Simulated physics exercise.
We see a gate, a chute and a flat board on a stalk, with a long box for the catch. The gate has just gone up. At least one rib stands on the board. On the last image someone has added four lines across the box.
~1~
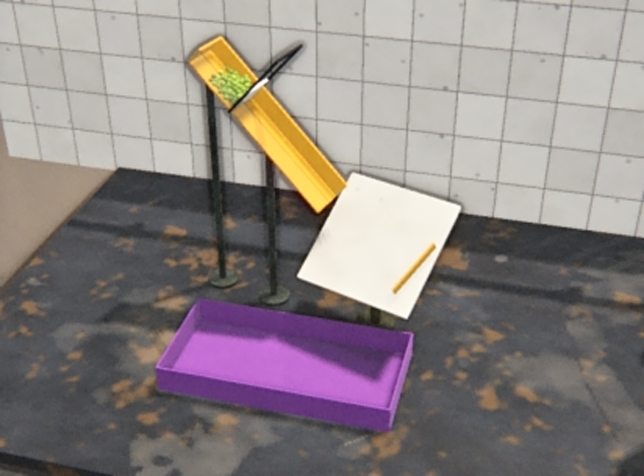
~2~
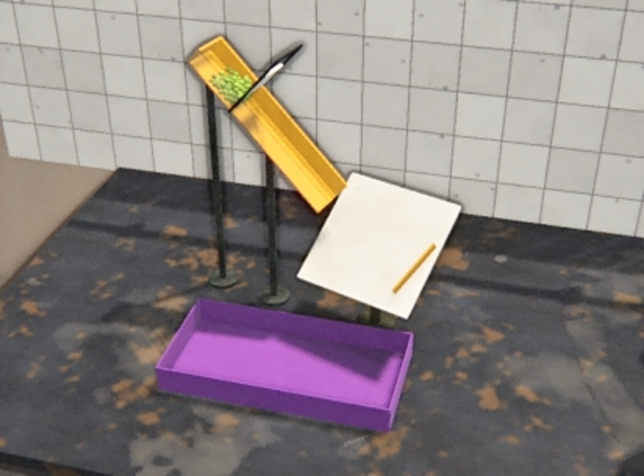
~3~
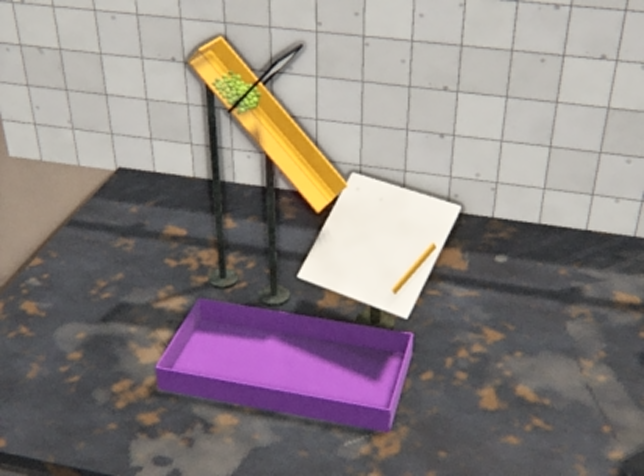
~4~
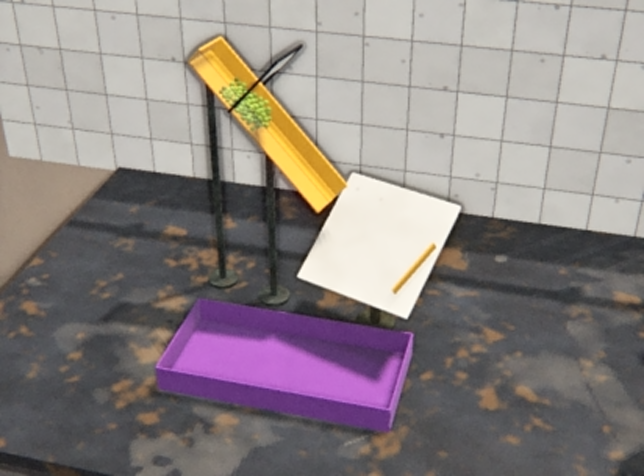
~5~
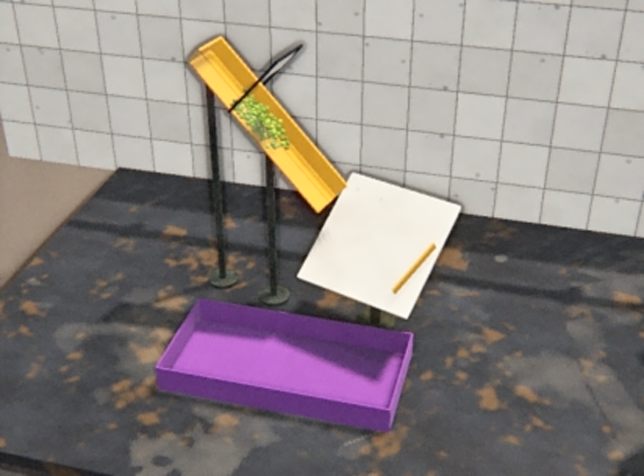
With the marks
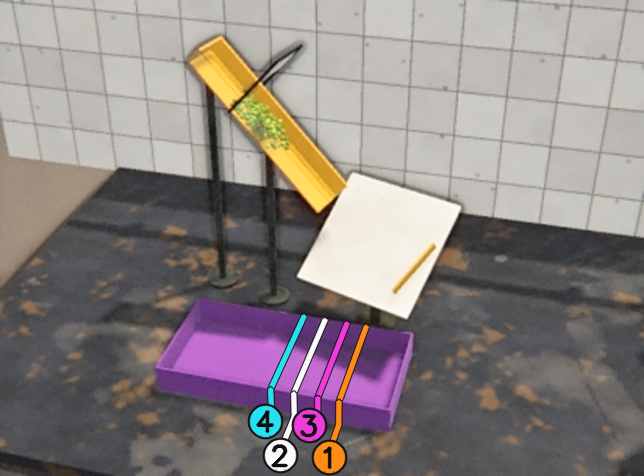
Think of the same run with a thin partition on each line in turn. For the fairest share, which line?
1 works best here.
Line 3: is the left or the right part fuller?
More lands on the right.
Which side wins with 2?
The right side.
On the marked copy, line 1 crosses the front rim at (339, 400); line 2 crosses the front rim at (294, 392); line 3 crosses the front rim at (318, 397); line 4 crosses the front rim at (270, 388).
For line 1, of what is caught, roughly a third on the left of the divider, roughly two thirds on the right.
For line 2, of what is caught, just a few on the left of the divider, almost all on the right.
For line 3, of what is caught, about a tenth on the left of the divider, the larger part on the right.
For line 4, of what is caught, not one piece on the left of the divider, every piece on the right.
